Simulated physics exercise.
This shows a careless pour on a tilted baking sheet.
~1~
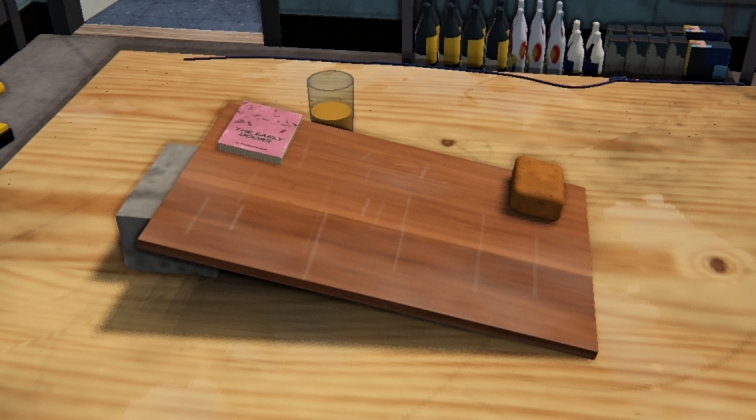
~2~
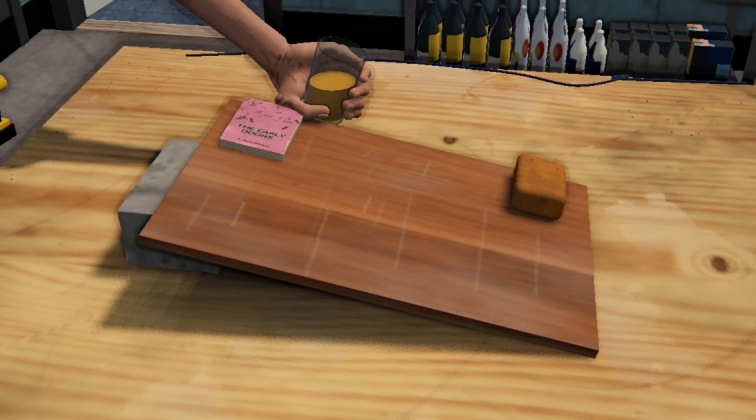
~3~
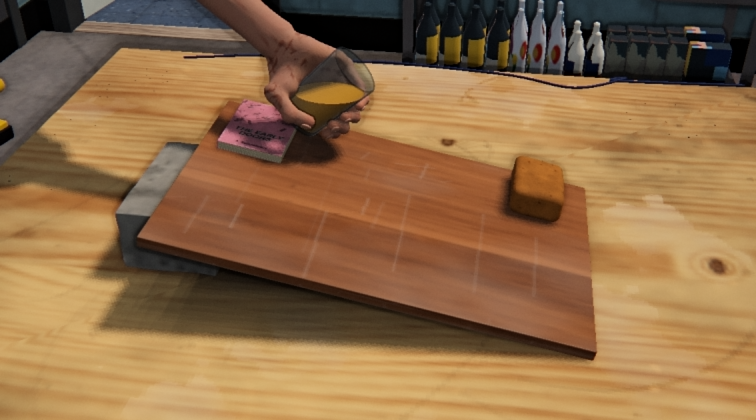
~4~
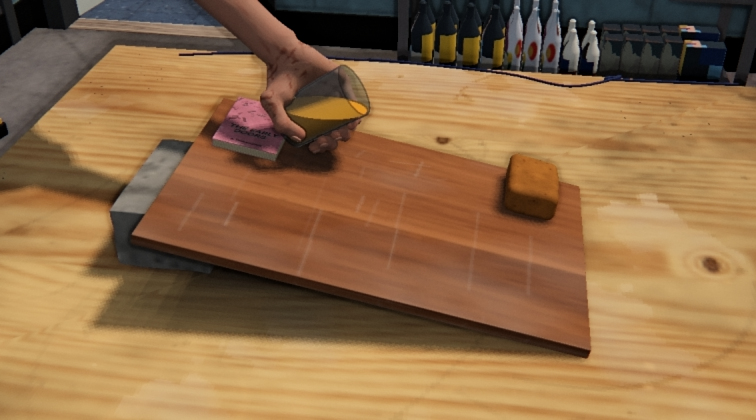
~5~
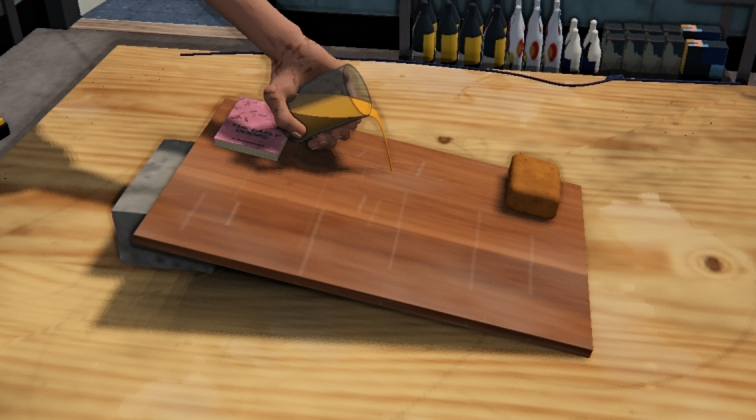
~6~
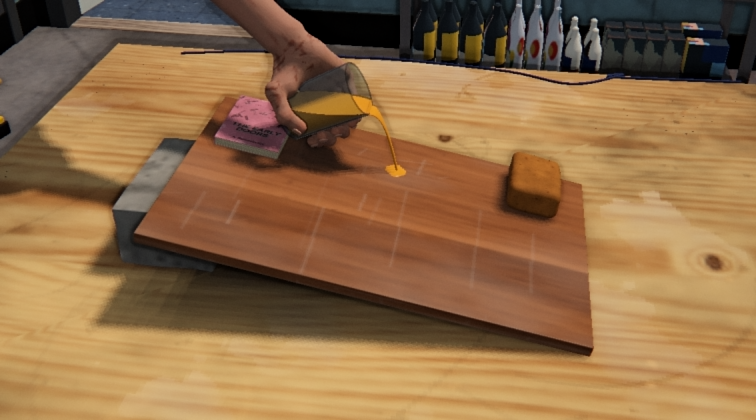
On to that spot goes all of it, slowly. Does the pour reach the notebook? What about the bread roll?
Notebook: No; bread roll: Yes.
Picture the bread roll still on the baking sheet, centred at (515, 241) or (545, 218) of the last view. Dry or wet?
Place one: It is left alone; place two: It is overrun.
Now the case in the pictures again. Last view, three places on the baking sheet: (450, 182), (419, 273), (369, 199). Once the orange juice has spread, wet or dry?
Well, the first one is gotten to, the second one is left alone, and the last one is left alone.
Soon after, it runs down to the right; the notebook is dry; the bread roll is wet.
Later, it runs down to the right and off the end; the notebook is dry; the bread roll is wet.
In the end, it runs down to the right and off the end; the notebook is dry; the bread roll is wet.
